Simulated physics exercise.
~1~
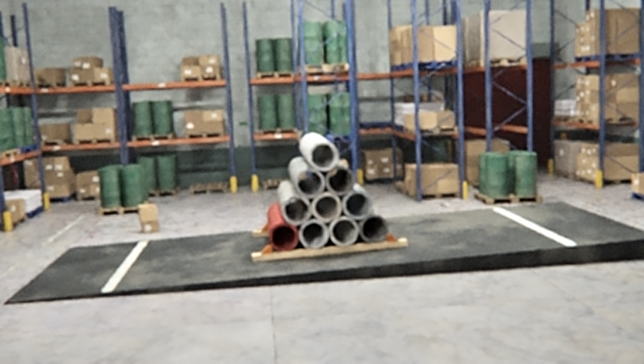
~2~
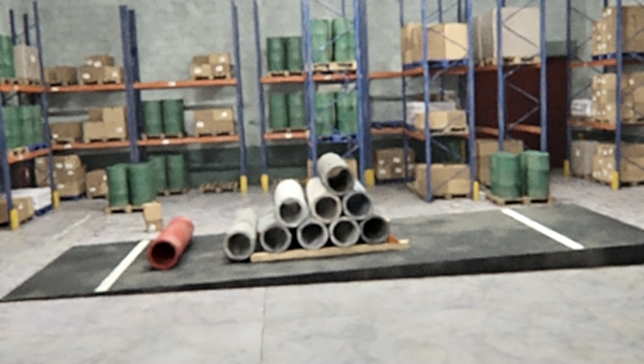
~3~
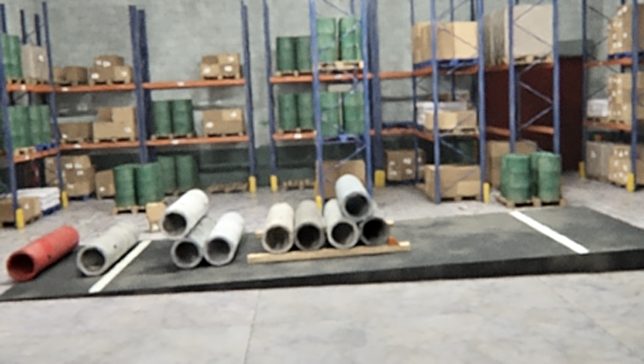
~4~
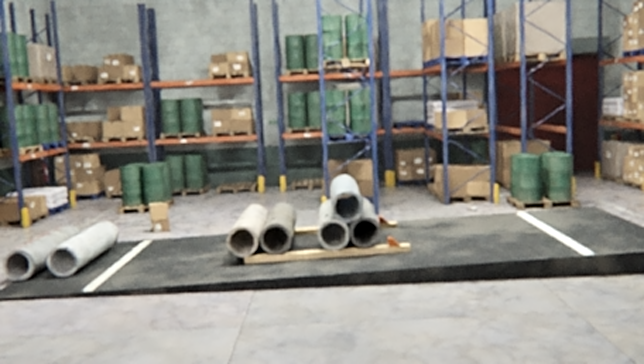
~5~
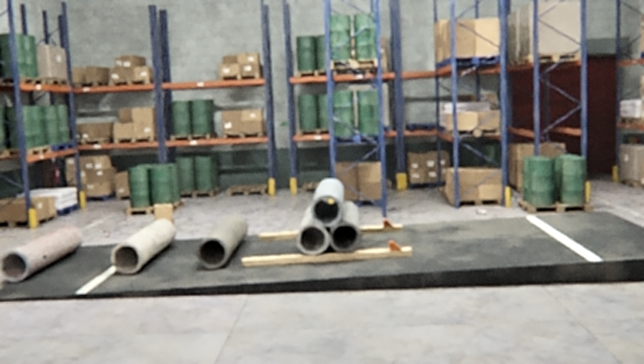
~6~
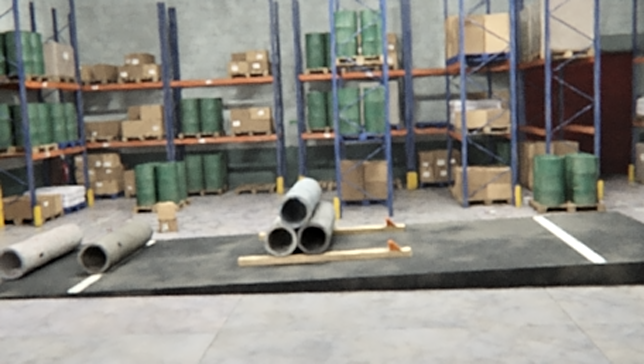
At the start, concrete pipes sit end-on in a pyramid on timber bearers in a warehouse, with a red one at the bottom left corner. The left side gives way, and the red pipe rolls off to the left across the dark pad while the grey ones slump after it. The red pipe passes the left white line, with a grey pipe close behind and others spreading out. More grey pipes roll off the timbers and follow them left. At the end, three grey pipes remain in a small pile on the bearers, and the red one has gone beyond the left line.
